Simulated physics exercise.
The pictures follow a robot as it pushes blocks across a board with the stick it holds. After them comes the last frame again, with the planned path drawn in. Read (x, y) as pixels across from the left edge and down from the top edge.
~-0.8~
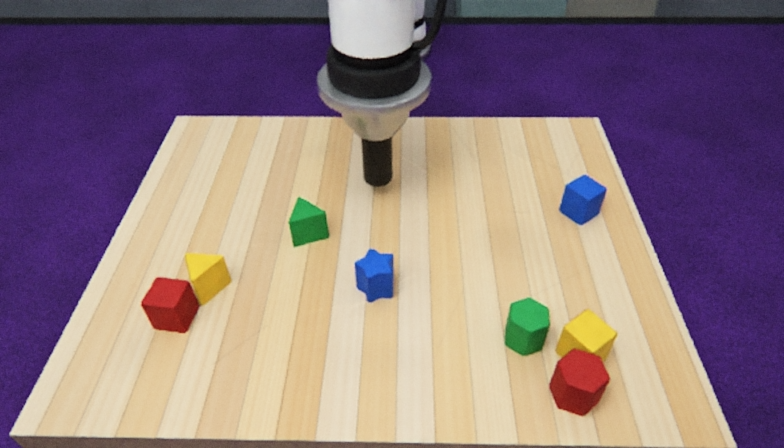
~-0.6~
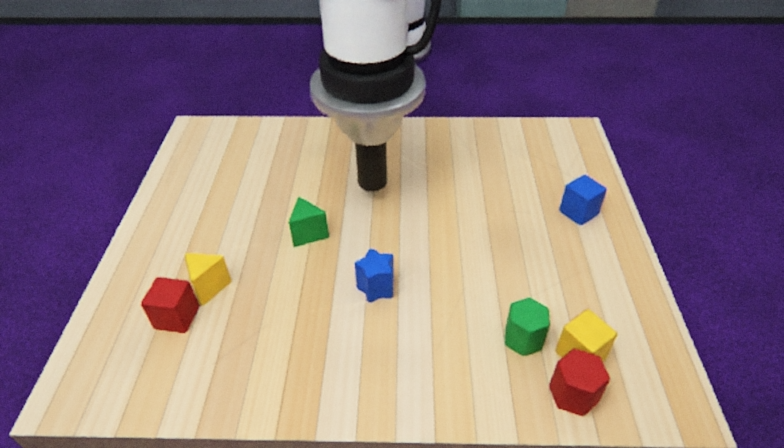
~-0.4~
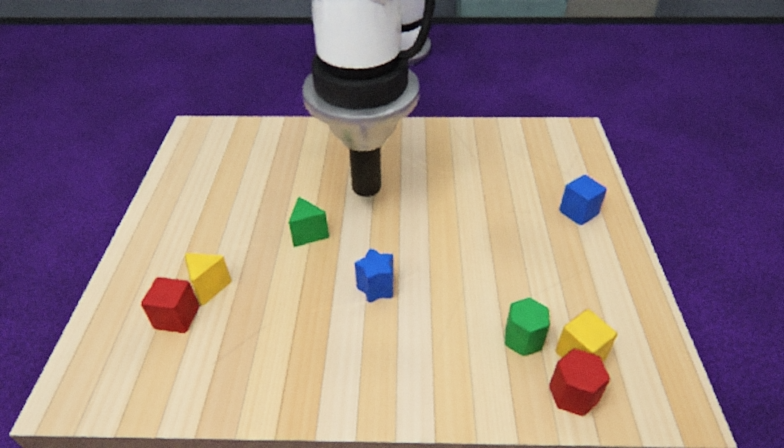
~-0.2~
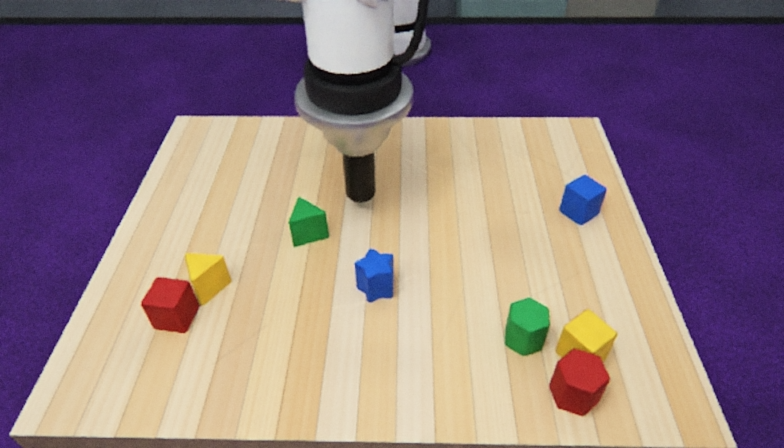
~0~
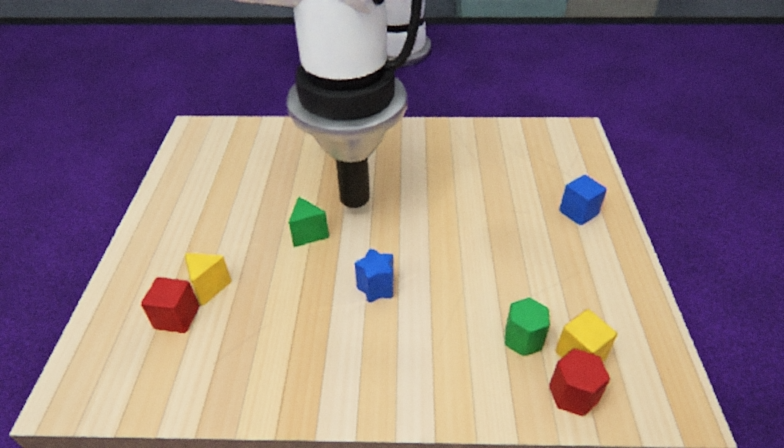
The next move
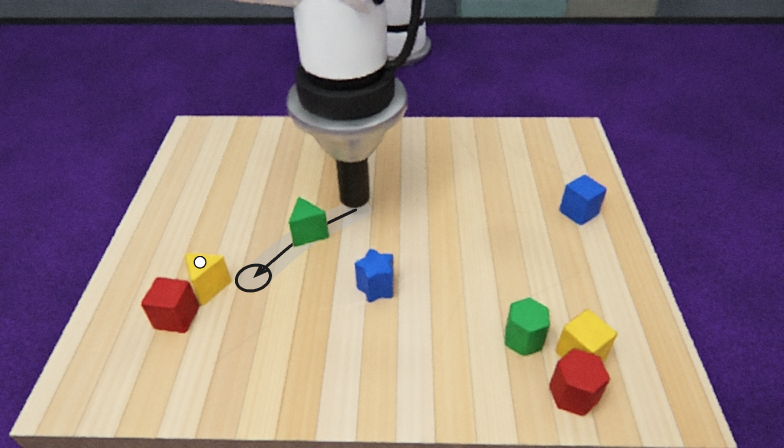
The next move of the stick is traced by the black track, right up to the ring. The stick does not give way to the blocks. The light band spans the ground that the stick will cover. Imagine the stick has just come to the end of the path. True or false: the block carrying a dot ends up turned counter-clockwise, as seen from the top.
That claim is true.
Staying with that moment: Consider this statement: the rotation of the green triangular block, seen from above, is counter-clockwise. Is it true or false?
This is false.
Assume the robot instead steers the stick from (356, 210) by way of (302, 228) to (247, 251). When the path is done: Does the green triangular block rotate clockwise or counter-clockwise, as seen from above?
Counterclockwise from above.
Drawn move, from (356, 210) by way of (320, 227) and (286, 250) to (253, 278); the dot is on the yellow triangular block.
On the path given first. One third of the way, stick at (318, 217); green triangular block at (293, 214).
Two thirds of the way, stick at (284, 239); green triangular block at (254, 236), turned 20° clockwise.
At the end, stick at (250, 267); red square piece at (160, 296), turned 10° clockwise; yellow triangular block at (184, 271), turned 30° anticlockwise; green triangular block at (215, 252), turned 65° clockwise.
